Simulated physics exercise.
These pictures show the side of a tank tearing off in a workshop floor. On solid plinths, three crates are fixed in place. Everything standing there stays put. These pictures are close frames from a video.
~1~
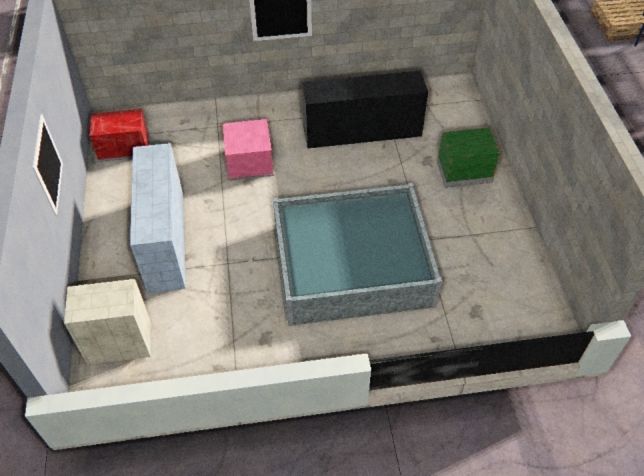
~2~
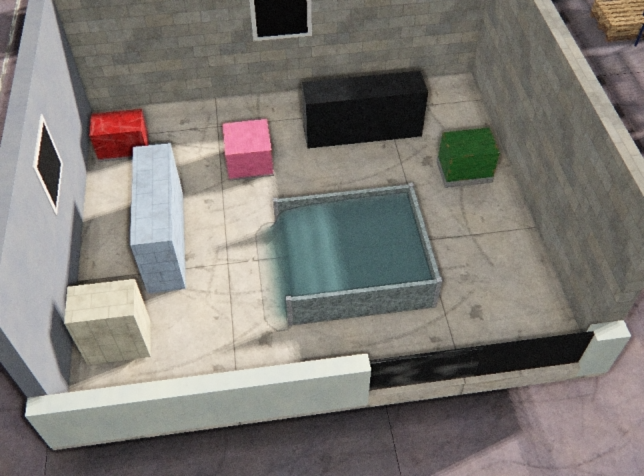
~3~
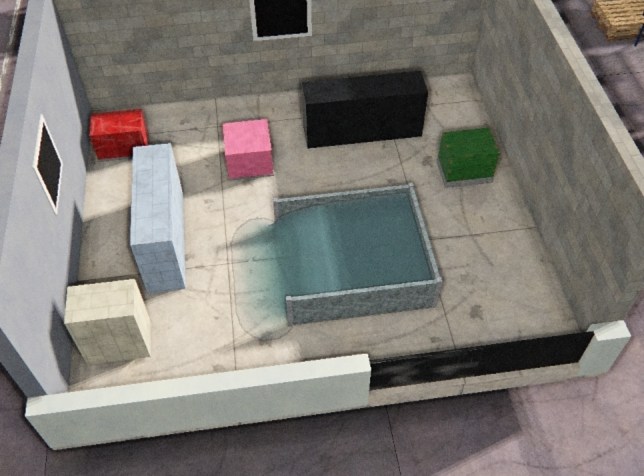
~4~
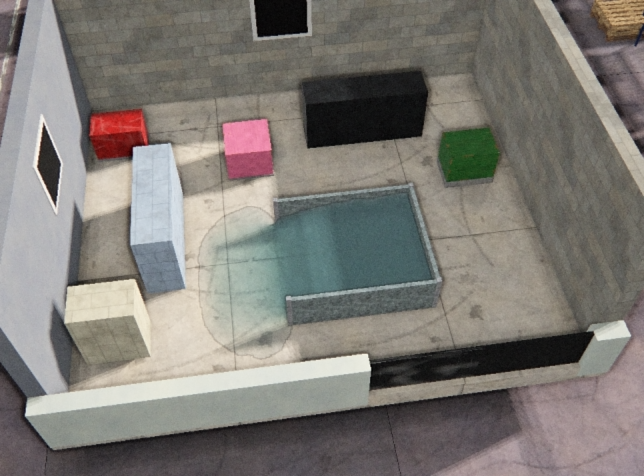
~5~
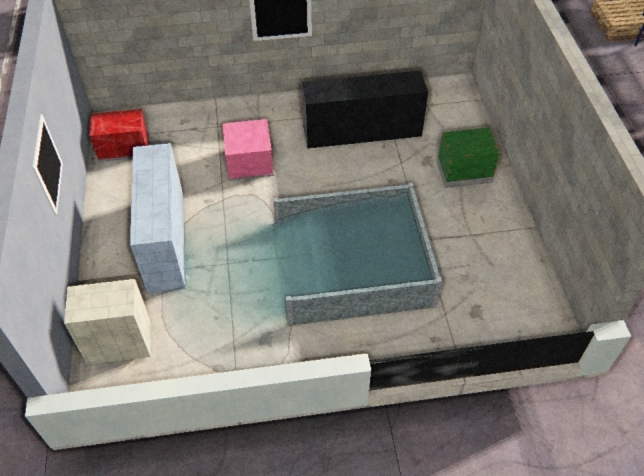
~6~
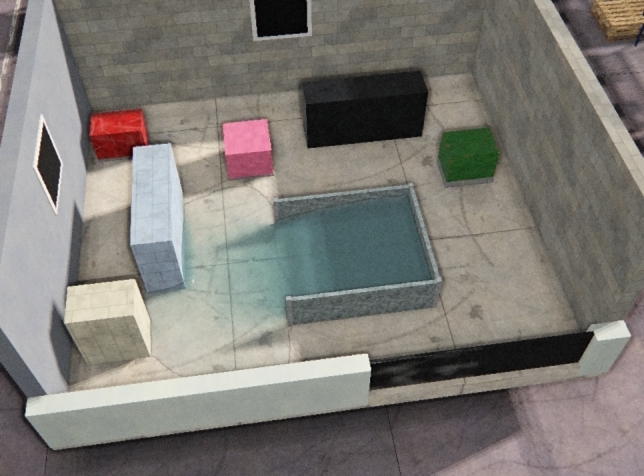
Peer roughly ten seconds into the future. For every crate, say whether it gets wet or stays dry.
Pink crate: Wet; green crate: Dry; red crate: Wet.
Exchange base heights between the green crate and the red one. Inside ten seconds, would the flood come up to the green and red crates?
Looks like the green crate is inundated, and the red crate is inundated.
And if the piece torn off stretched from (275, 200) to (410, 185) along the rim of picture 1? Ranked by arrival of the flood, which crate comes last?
The red-painted one, by my reading.
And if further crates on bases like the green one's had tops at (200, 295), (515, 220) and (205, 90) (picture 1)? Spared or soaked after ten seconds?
Checked in the order given, number one does get flooded, number two never gets reached and number three does get flooded.
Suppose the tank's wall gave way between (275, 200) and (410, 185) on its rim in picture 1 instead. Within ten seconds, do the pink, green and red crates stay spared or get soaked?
Here's how it goes: The pink crate is swamped, the green crate is swamped, and the red crate is swamped.
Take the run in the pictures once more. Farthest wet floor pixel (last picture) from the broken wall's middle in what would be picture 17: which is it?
I'd say at around (144, 112).
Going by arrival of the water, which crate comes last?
My answer is the crate marked green.
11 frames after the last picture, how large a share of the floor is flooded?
About 35 %.
A moment on, water covers 25 % of the floor; the pink crate water round its plinth, the green crate not reached, the red crate not reached.
Next, water covers 35 % of the floor; the pink crate water round its plinth, the green crate not reached, the red crate water round its plinth.
Then, water covers 55 % of the floor; the pink crate water round its plinth, the green crate not reached, the red crate water round its plinth.
Later, water covers 80 % of the floor; the pink crate water round its plinth, the green crate water round its plinth, the red crate water round its plinth.
In the end, water covers 100 % of the floor; the pink crate was topped, the green crate stayed above the water, the red crate was topped.
